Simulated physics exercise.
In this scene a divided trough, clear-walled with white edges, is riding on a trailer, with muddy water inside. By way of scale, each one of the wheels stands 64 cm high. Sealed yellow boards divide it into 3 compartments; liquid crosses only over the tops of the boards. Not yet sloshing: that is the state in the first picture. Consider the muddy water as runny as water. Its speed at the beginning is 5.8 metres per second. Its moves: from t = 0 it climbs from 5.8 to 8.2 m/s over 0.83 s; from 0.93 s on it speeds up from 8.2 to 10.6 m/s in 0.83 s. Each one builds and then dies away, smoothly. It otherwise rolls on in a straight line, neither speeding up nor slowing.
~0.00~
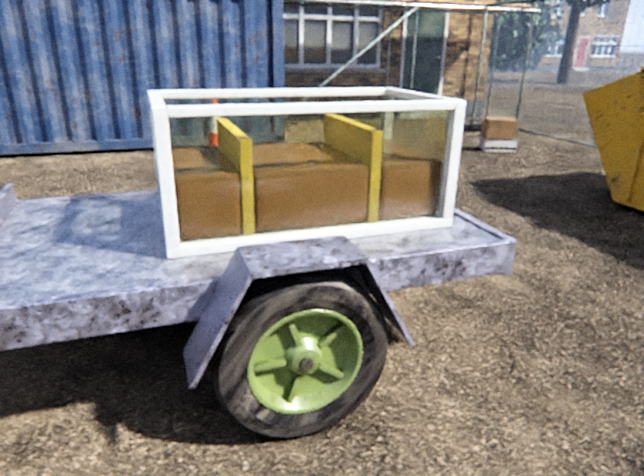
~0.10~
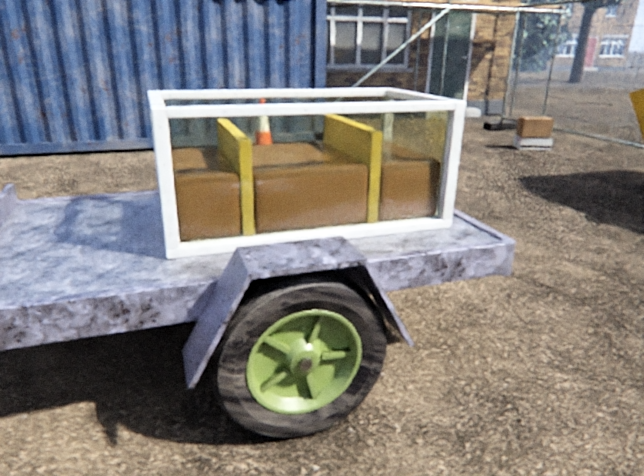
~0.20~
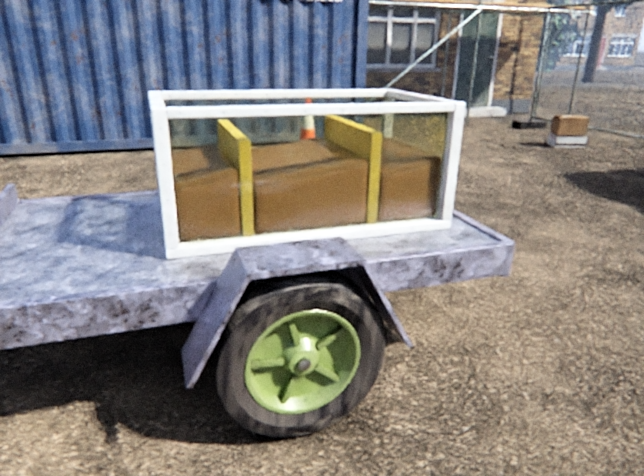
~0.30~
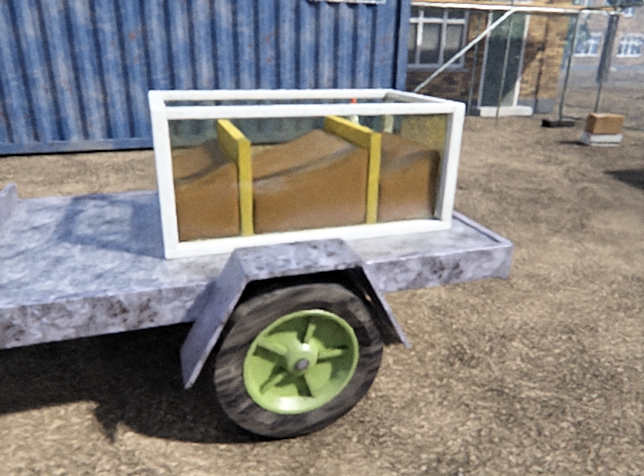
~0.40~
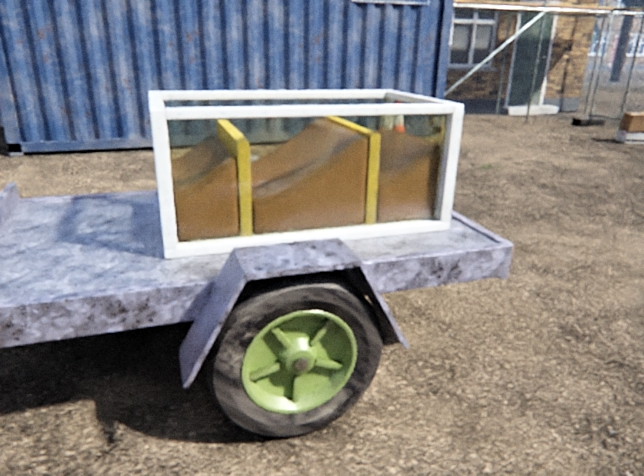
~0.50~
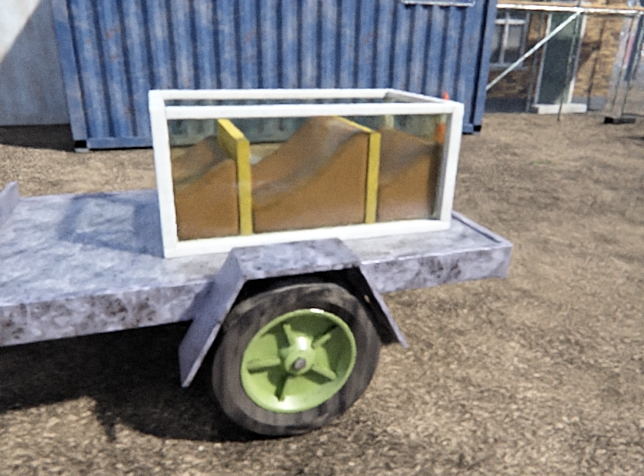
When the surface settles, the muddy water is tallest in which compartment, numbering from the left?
I would say the third one.
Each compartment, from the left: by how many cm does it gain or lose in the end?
In cm: 0, 3 down, 5 up.
After 1.00 s the mean depths from the left are 26, 26, 27 cm.
After 1.60 s the mean depths from the left are 26, 23, 30 cm.
After 2.30 s the mean depths from the left are 26, 23, 31 cm.
After 4.74 s the mean depths from the left are 26, 23, 31 cm.
